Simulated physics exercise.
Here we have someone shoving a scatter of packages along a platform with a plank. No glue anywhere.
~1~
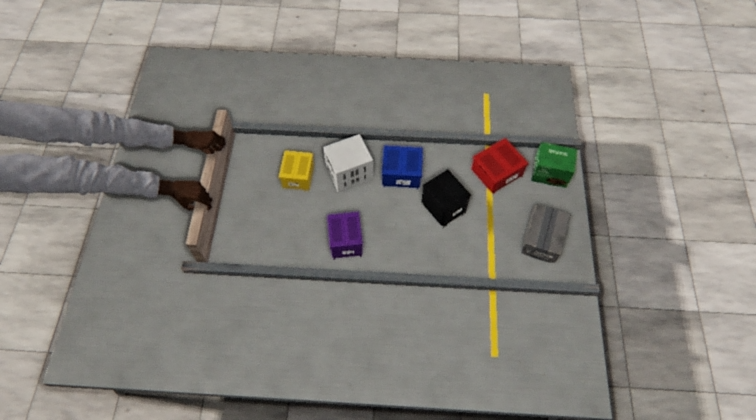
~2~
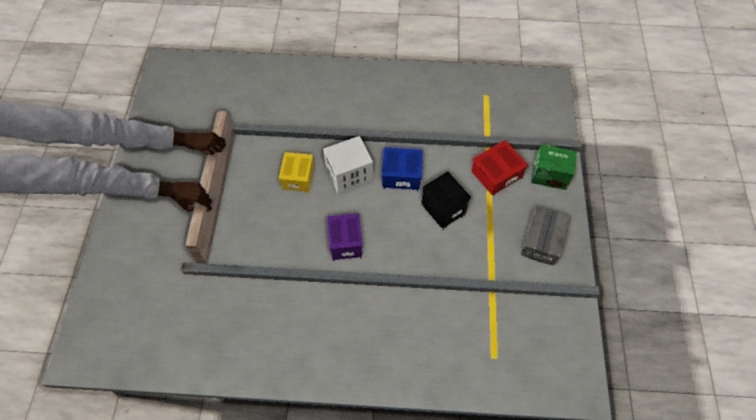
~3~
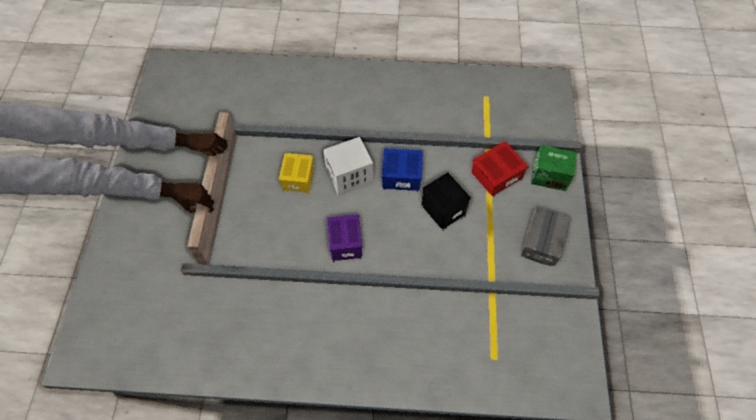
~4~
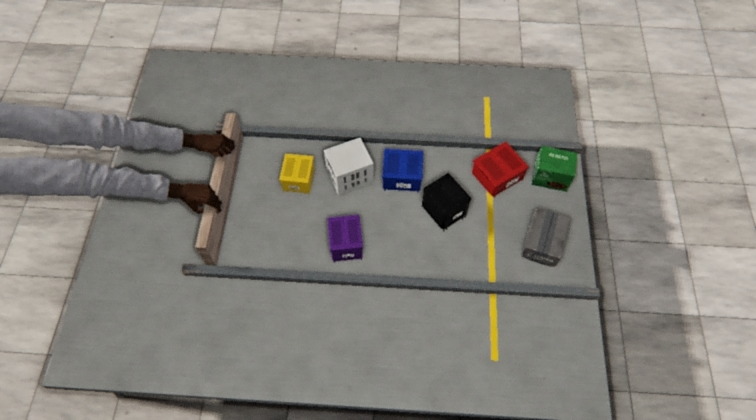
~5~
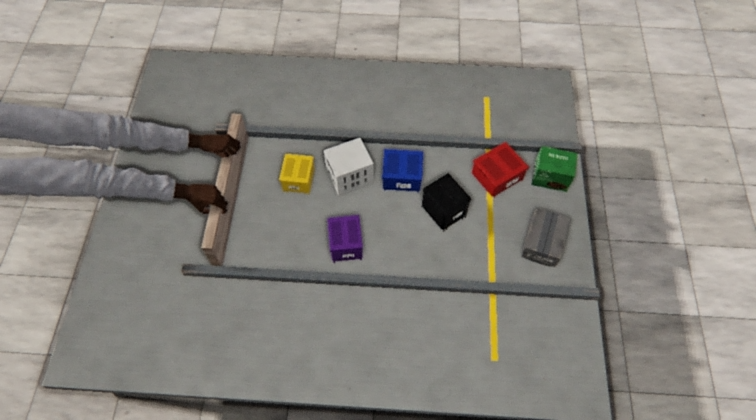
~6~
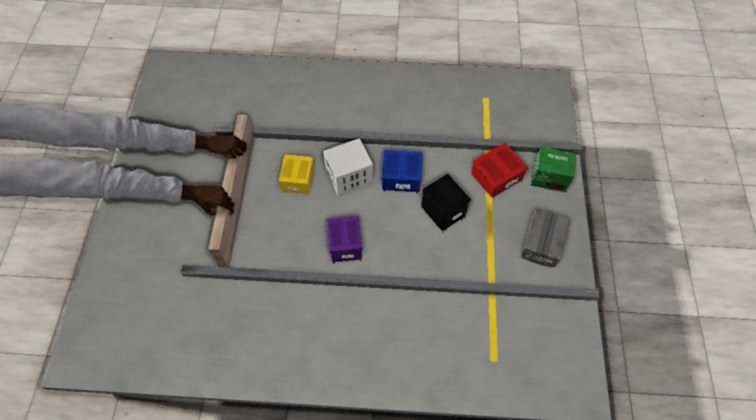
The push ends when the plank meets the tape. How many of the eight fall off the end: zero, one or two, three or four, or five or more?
As it turns out, the number that fall off is one or two.
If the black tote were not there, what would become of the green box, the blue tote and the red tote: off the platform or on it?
The green box tumbles off, the blue tote stays on, the red tote comes down.
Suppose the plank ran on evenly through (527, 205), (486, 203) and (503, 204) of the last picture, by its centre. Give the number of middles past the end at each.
Past the end: 3, 2 and 3.
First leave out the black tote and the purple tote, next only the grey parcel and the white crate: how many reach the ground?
It would be 2 and 1.
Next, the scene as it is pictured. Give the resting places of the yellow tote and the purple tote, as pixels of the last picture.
Near (504, 184) and (509, 251).
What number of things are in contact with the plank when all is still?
That makes 3.
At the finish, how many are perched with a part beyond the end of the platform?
It comes to 1.
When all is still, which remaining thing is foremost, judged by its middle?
The blue tote.
Early on, none off yet; green box at rest near (554, 170); grey parcel at rest near (545, 238); red tote at rest near (498, 171).
A while later, none off yet; green box travelled a little near (560, 170); grey parcel at rest near (545, 238); red tote travelled a little near (513, 172).
Further along, one off so far; green box in the air near (607, 201); grey parcel at rest near (545, 238); red tote travelled well along near (570, 176).
Finally, the number that fall off is one or two; lost, red tote and green box.
